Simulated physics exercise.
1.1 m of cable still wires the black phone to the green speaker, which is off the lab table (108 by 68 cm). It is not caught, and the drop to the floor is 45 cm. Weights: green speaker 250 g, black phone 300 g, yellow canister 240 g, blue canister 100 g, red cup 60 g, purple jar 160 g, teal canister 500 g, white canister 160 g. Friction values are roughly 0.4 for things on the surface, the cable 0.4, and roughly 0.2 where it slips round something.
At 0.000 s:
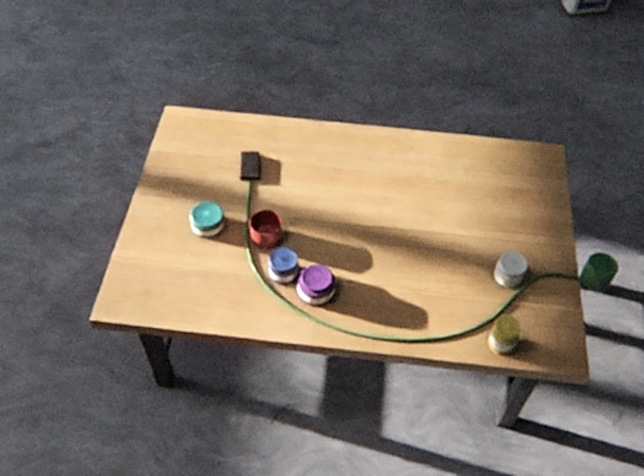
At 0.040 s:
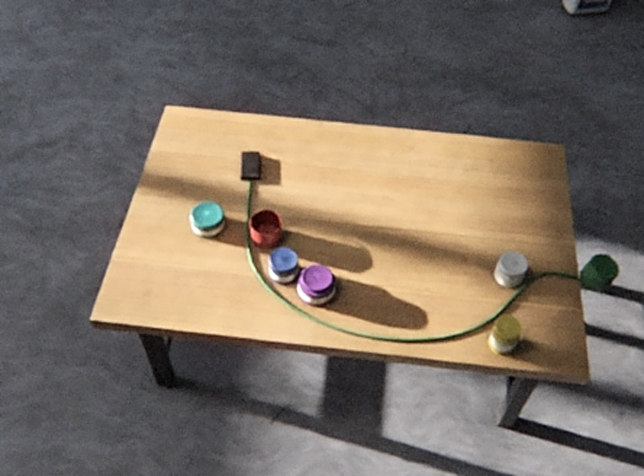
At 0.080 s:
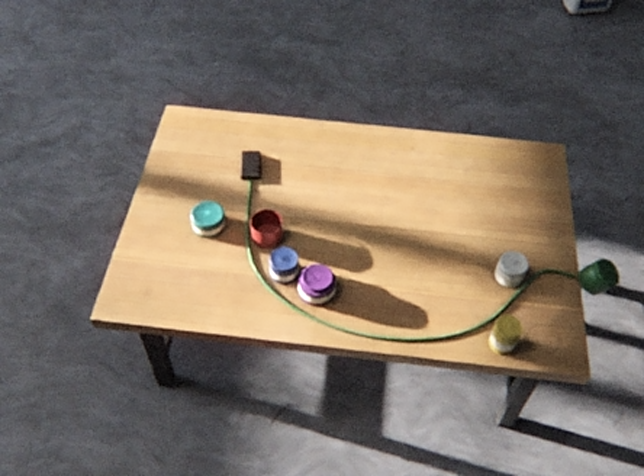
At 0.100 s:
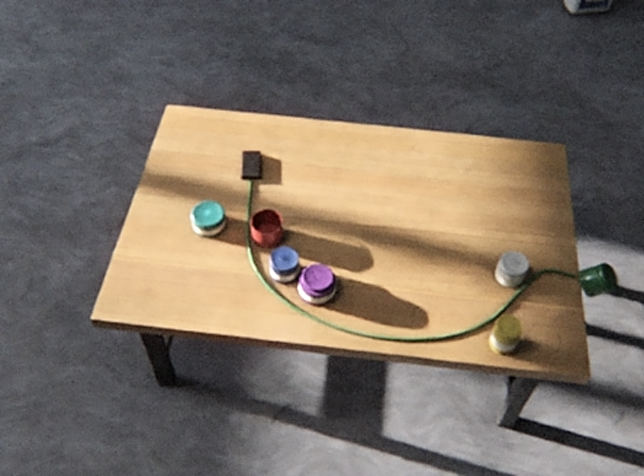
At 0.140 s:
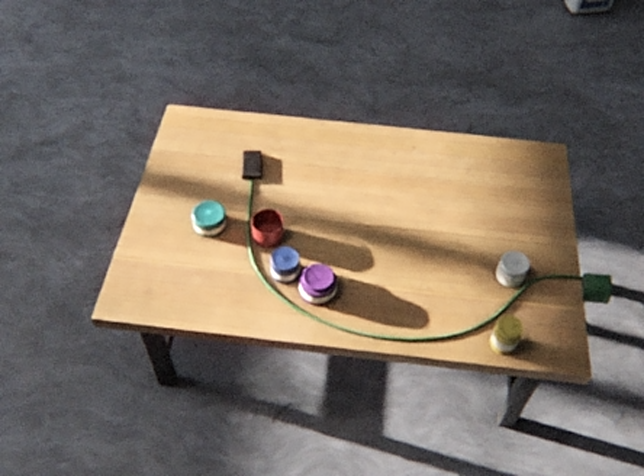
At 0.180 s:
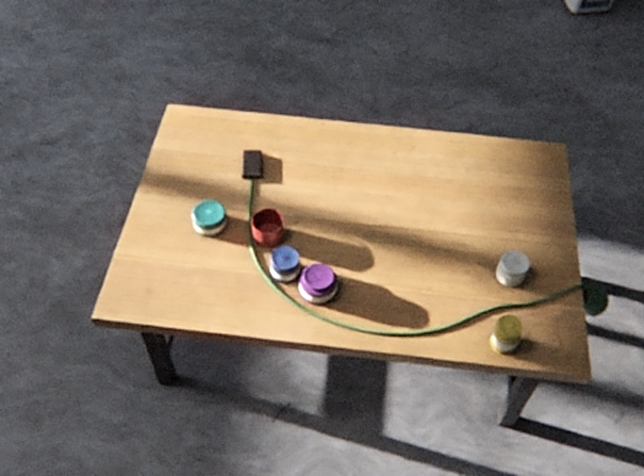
In the video, a green speaker attached to a cable turns and shifts slightly downward just off the right edge of a wooden table, and the cable's right section straightens, while the phone, canisters, cup and jar stay essentially still.
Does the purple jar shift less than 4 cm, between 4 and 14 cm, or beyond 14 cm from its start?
It shifts between 4 and 14 cm.
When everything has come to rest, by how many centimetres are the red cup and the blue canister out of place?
Red cup roughly 8 cm, blue canister roughly 8 cm.
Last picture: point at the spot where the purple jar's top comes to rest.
You'll find it ending up somewhere near (343, 247).
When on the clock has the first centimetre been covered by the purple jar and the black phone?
For the purple jar it's 0.26 s, while the black phone gets there at 0.50 s.
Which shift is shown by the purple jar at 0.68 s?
Purple jar: Roughly 8 cm.
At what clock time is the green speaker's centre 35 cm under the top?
Reply: Never.
By 0.4 s, the cable's tail end at (252, 182); purple jar 5 cm off its start, green speaker over the edge, red cup 5 cm off its start.
By 0.7 s, the cable's tail end at (253, 183); purple jar 7 cm off its start, green speaker over the edge, blue canister 7 cm off its start.
By 0.9 s, the cable's tail end at (256, 186); purple jar 9 cm off its start at (341, 249), blue canister 8 cm off its start at (311, 237), green speaker over the edge.
By 1.2 s, the cable's tail end at (256, 187); purple jar 10 cm off its start, blue canister 9 cm off its start, red cup 7 cm off its start.
By 2.4 s, the cable's tail end at (256, 187); purple jar 10 cm off its start at (343, 247), green speaker over the edge, blue canister 9 cm off its start at (313, 236), red cup 7 cm off its start at (298, 215).
